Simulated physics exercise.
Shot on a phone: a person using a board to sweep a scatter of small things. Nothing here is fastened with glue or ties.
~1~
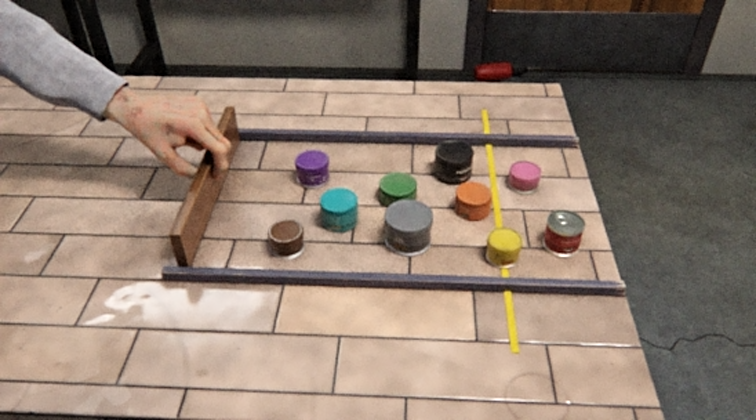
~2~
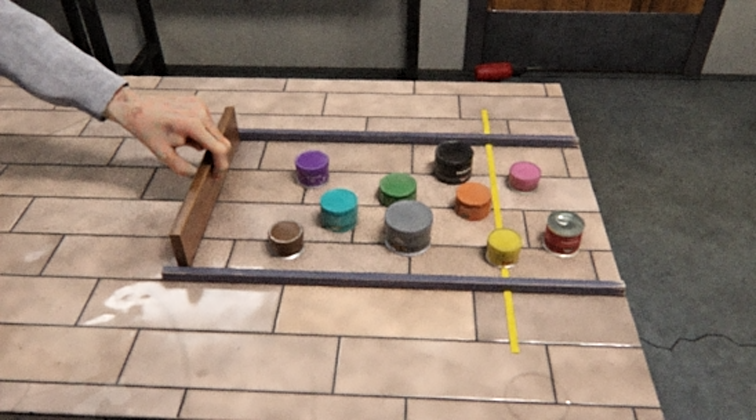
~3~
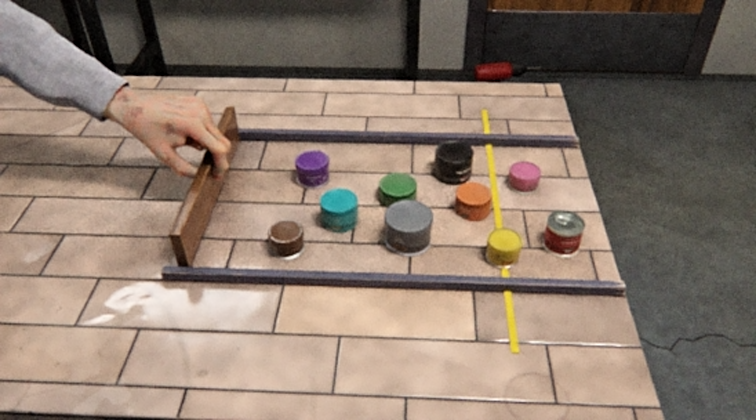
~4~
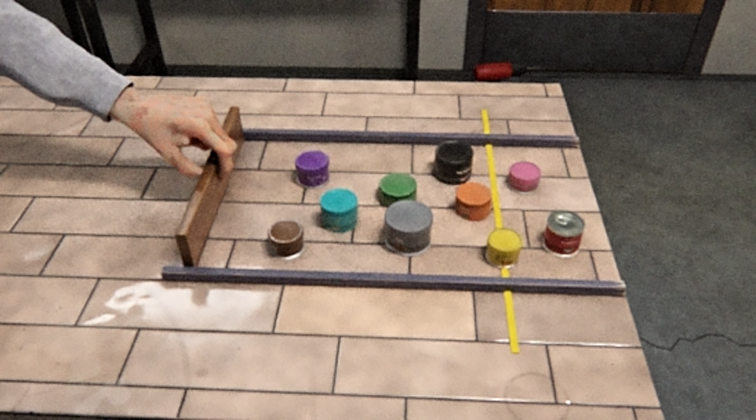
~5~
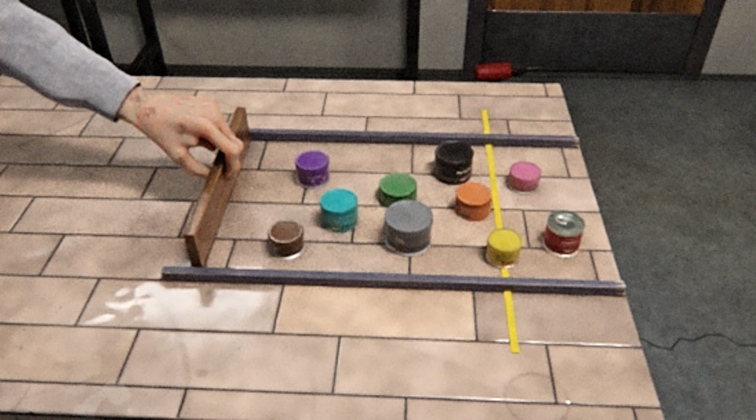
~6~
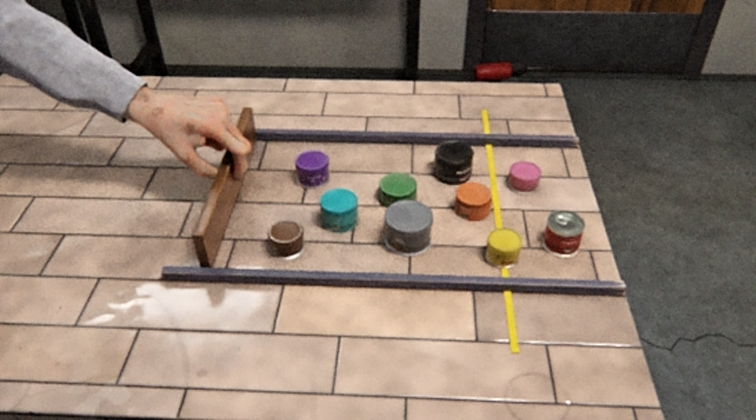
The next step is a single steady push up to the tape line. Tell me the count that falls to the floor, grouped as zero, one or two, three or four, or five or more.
Well, what drops off the end works out to none of them.
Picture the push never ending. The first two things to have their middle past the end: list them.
Going earliest first, it's the red tin and then the orange tub.
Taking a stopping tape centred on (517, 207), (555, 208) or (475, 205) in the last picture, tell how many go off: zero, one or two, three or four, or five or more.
In order: 1 or 2, three to four, none at all.
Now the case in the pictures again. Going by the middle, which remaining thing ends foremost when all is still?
Red tin.
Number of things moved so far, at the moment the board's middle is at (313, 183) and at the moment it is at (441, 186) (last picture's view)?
First 2, then 8.
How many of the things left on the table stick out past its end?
Count of overhanging things: 1.
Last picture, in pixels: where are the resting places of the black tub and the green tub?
First: About (519, 151); second: About (527, 195).
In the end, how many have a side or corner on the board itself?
Contact count: 3.
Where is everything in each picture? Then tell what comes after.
In the first frame, red tin (564, 233); pink pot (524, 178); yellow pot (504, 248); board (209, 180); tape (497, 206).
In the second frame, pink pot (524, 178); orange tub (473, 201).
In the third frame, yellow pot (504, 248); green tub (398, 191).
In the fourth frame, red tin (563, 234); black tub (454, 163).
In the fifth frame, pink pot (524, 178); purple tin (313, 170).
In the sixth frame, red tin (563, 234); pink pot (524, 178); yellow pot (504, 248); board (229, 181); tape (497, 206).
Early on, none off yet; red tin at rest near (563, 234); pink pot at rest near (524, 178); yellow pot at rest near (504, 248).
Finally, the number that fall off is zero.
